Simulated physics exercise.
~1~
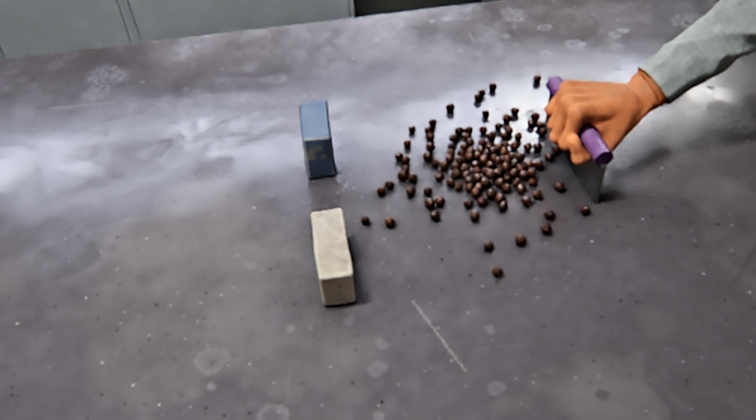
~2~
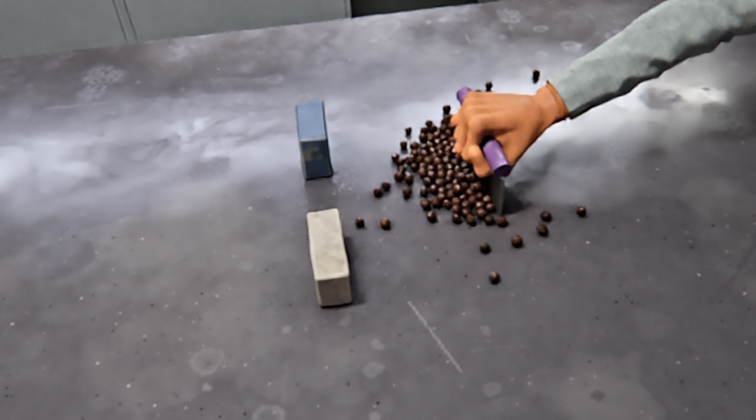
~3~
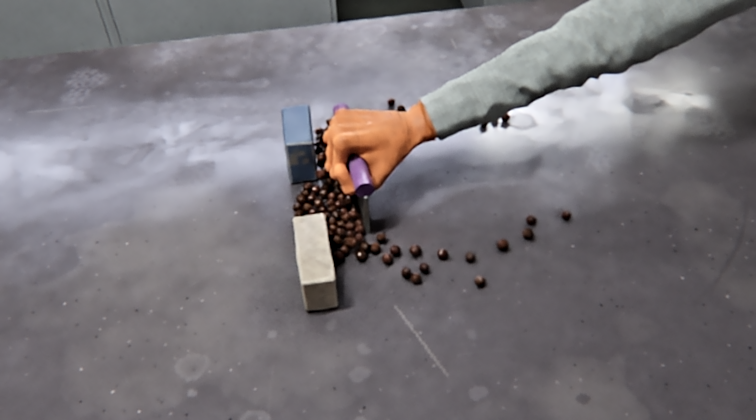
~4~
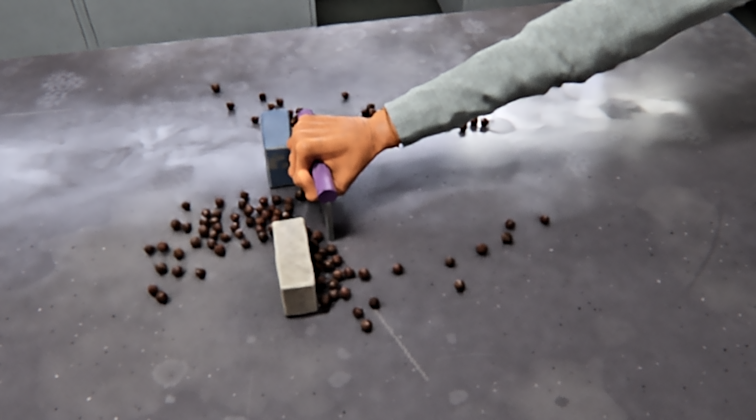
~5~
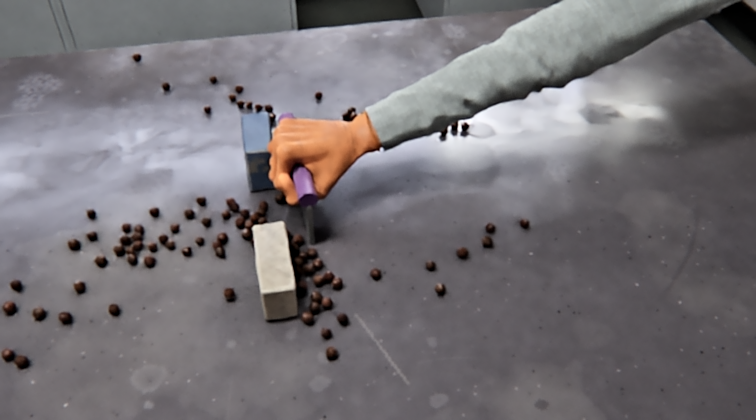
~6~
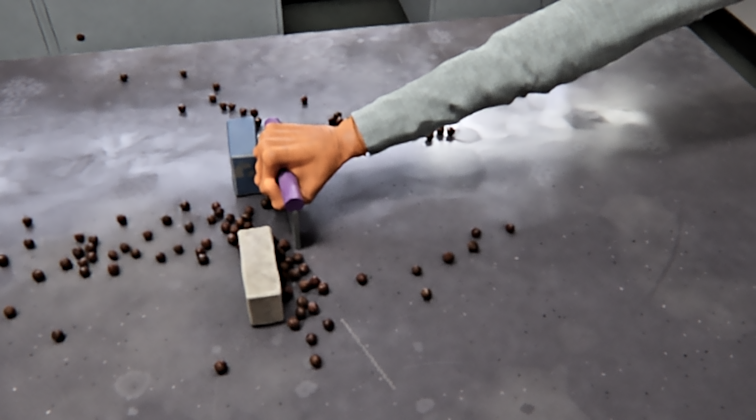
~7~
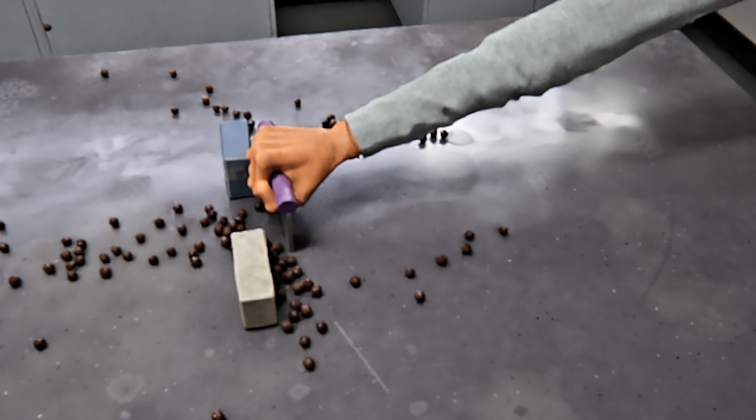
A hand gripping a purple-handled scraper swept a pile of small brown balls leftwards across a grey surface against a blue block and a pale one, and many spilled through the gap and scattered beyond while others stayed bunched near the blocks.
